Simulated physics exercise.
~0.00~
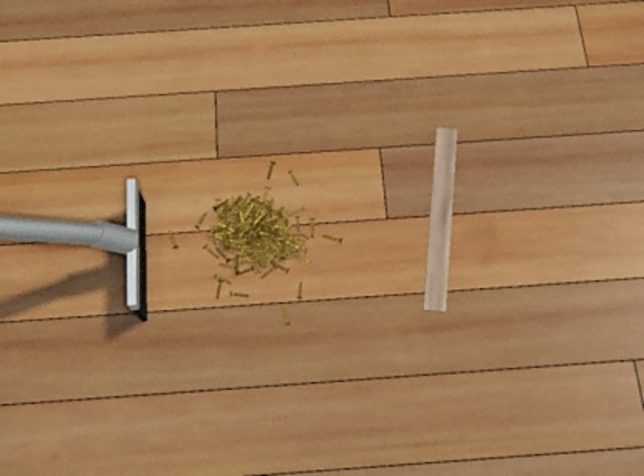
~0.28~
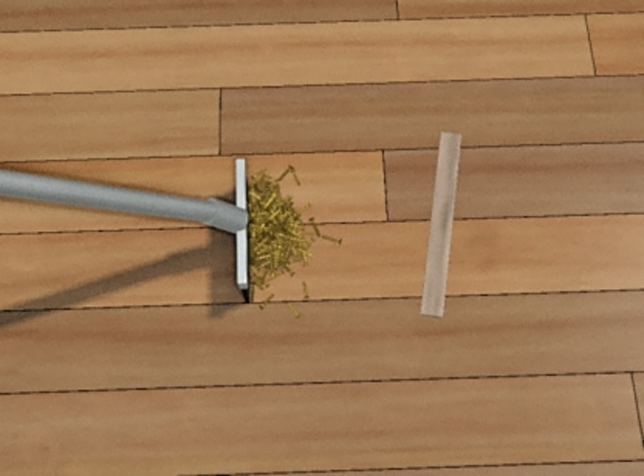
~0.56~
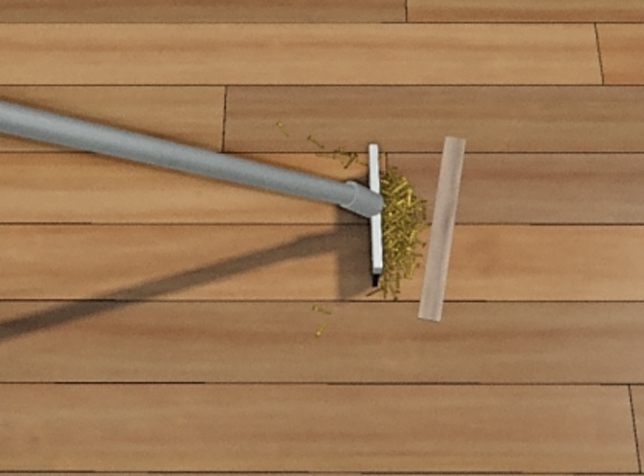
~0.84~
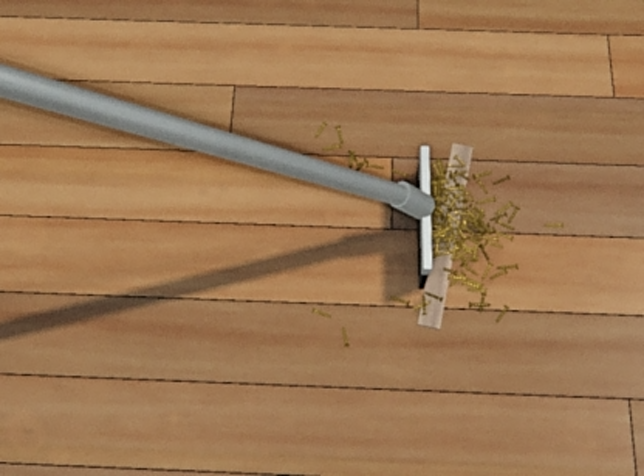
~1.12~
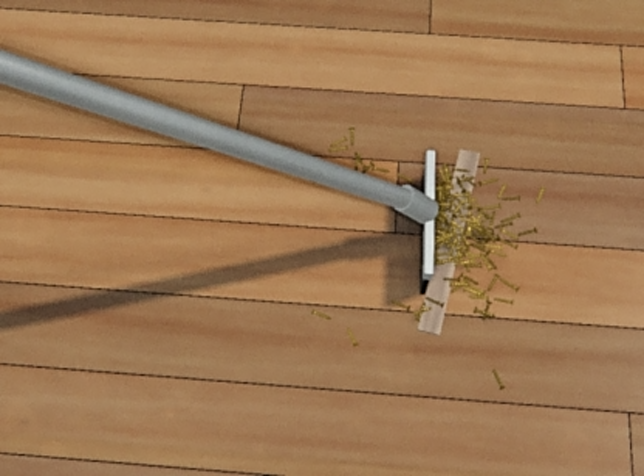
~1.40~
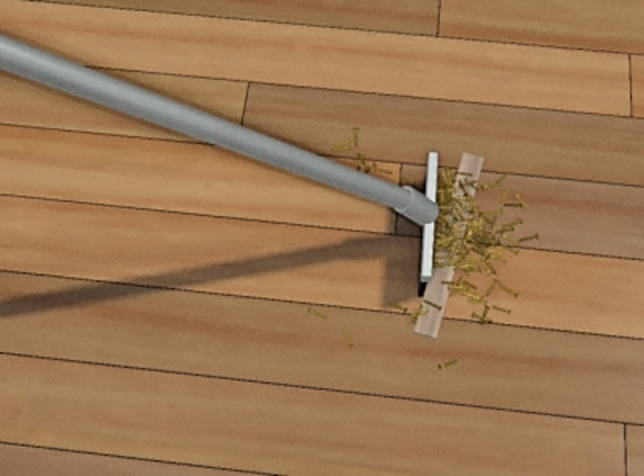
A squeegee on a long grey handle pushes a pile of small brass-coloured screws rightward across a wooden floor to a pale, slanted strip, then halts against it, leaving the screws scattered over and beyond the strip, with a few stragglers behind the blade.
